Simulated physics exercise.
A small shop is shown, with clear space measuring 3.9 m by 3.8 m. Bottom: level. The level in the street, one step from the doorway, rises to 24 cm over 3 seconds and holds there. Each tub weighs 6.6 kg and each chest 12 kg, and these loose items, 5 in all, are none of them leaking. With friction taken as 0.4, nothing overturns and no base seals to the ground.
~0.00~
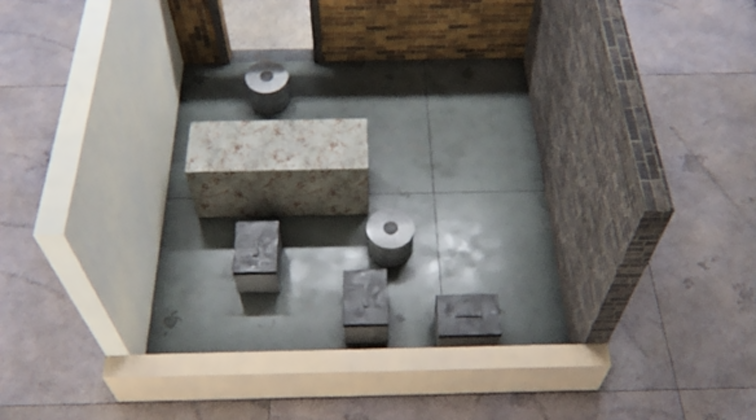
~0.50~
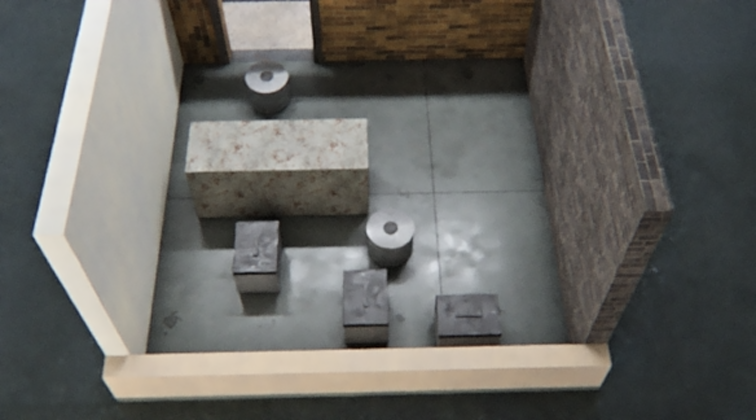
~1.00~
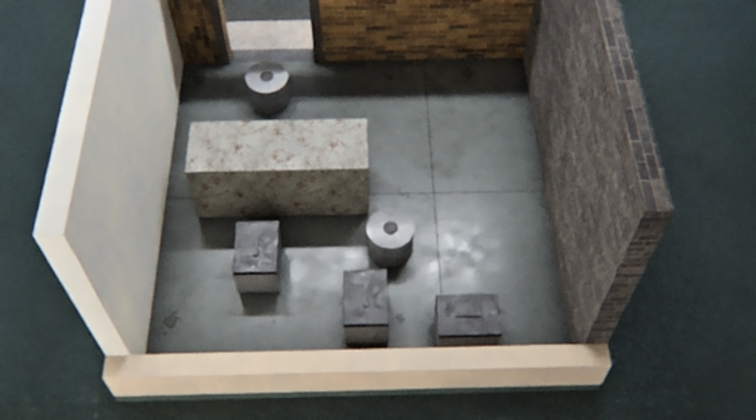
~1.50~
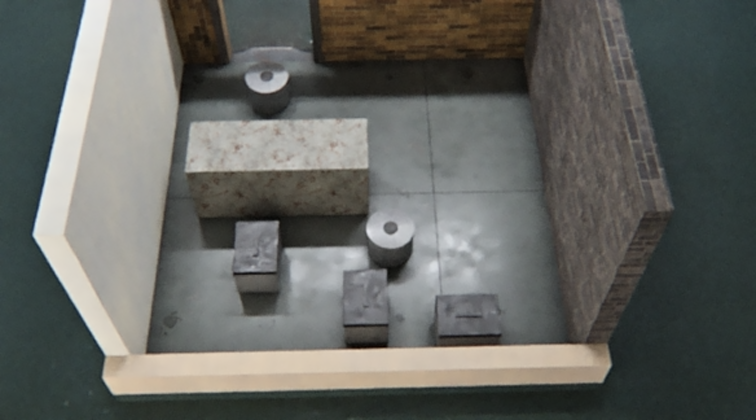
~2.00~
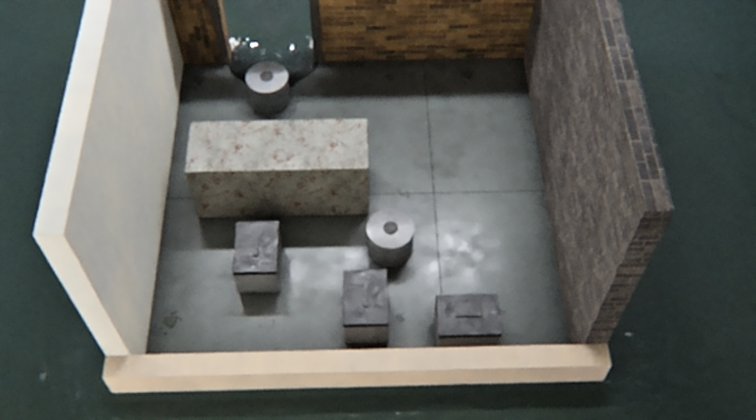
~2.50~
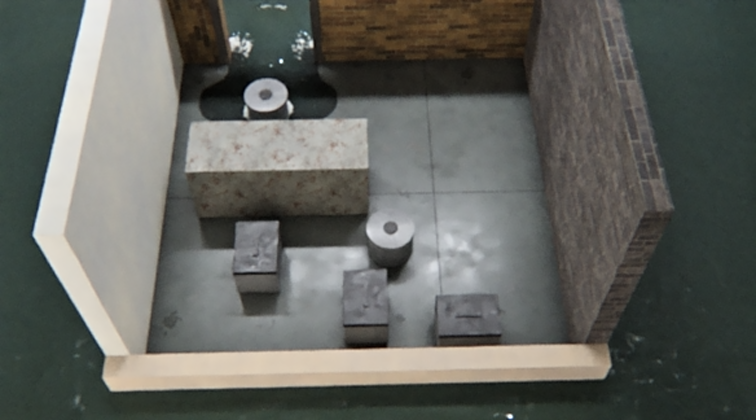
A small walled room stands as dark water enters its doorway and shifts a tub.
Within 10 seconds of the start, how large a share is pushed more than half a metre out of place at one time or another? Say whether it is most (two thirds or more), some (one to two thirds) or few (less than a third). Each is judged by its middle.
Some.
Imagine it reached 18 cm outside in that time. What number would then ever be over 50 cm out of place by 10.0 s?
The count would be 1.
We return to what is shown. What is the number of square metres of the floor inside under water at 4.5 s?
I'd estimate close to 7.0 m2.
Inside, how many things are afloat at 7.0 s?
At that moment 1.
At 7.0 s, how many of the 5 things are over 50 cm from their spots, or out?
Tally: 0.
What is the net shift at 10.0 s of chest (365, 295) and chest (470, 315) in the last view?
Respectively 30 and 100 cm.
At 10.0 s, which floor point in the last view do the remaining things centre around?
Roughly at (382, 221).
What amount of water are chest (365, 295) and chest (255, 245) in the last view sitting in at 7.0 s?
Around 3 cm and 2 cm.
After 3.5 s 1 of 5 are over 50 cm from their spots; 0 afloat.
After 4.5 s 1 of 5 are over 50 cm from their spots; 1 afloat.
After 7.0 s 0 of 5 are over 50 cm from their spots; 1 afloat.
After 10.0 s 2 of 5 are over 50 cm from their spots, and 2 have been at some point; 2 afloat.
